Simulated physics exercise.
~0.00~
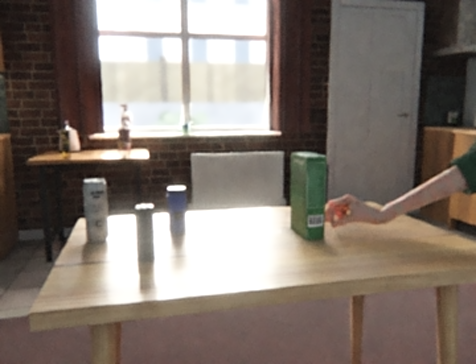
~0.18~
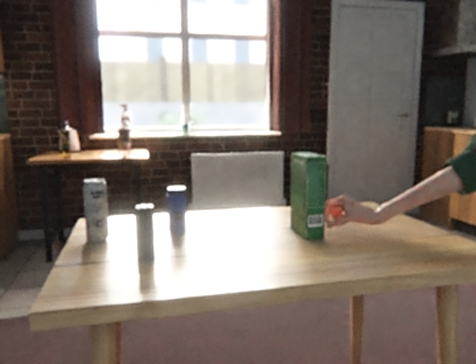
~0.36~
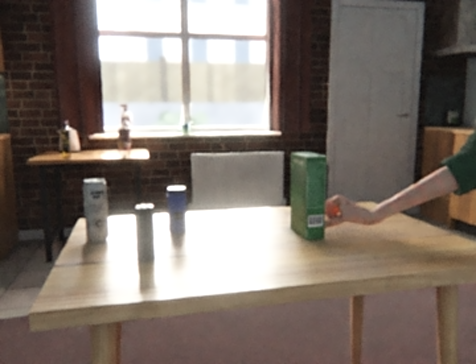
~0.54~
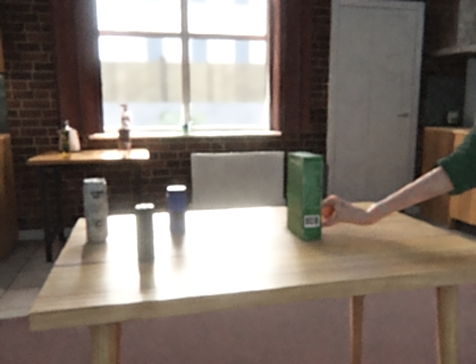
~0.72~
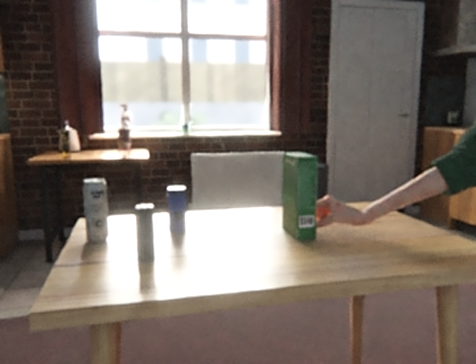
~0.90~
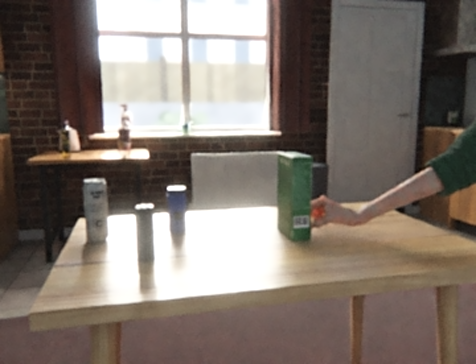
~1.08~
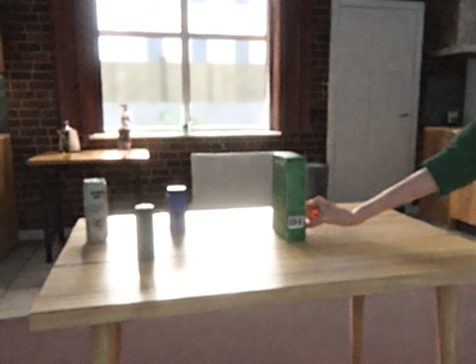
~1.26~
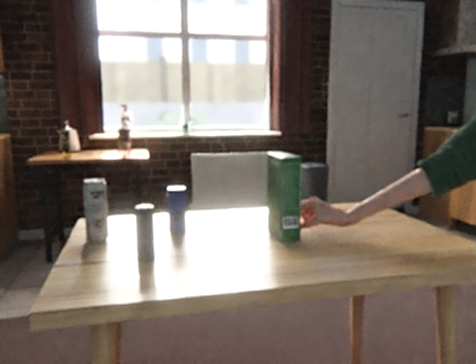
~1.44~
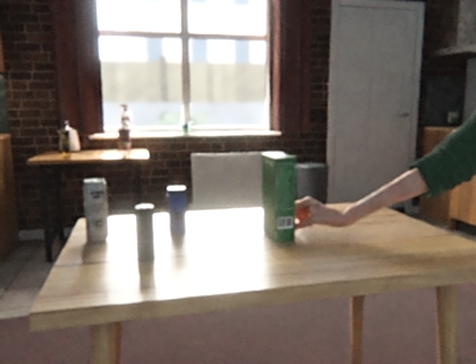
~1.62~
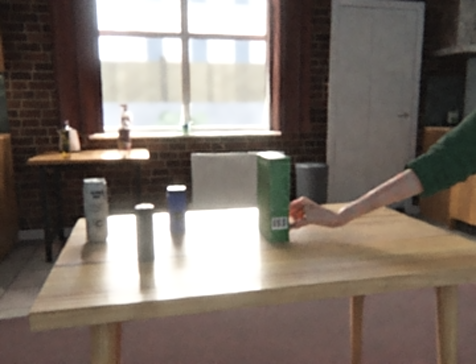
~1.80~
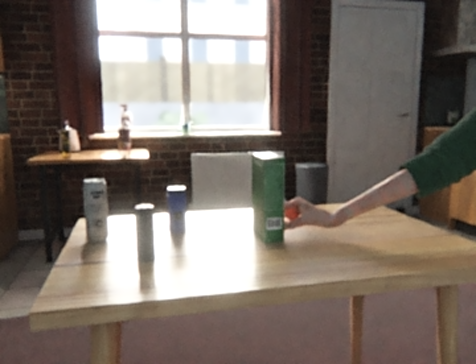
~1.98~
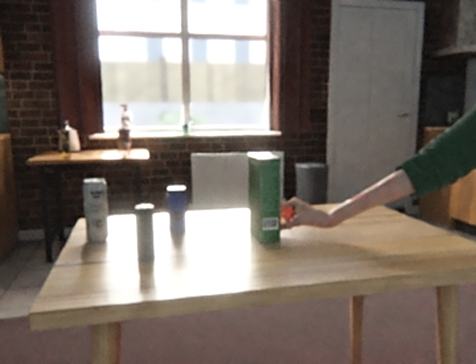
At the start, a tall green packet stands upright on a light wooden table, with a white can, a dark shaker and a blue shaker grouped to its left. An arm in a green sleeve reaches in from the right, its hand at the packet's lower side. The hand pushes the packet slowly to the left, and the packet slides a little across the tabletop without tipping. The arm follows it steadily, moving it further toward the middle of the table. At the end, the green packet is still standing, the hand remains beside it, and the other three containers have not moved.
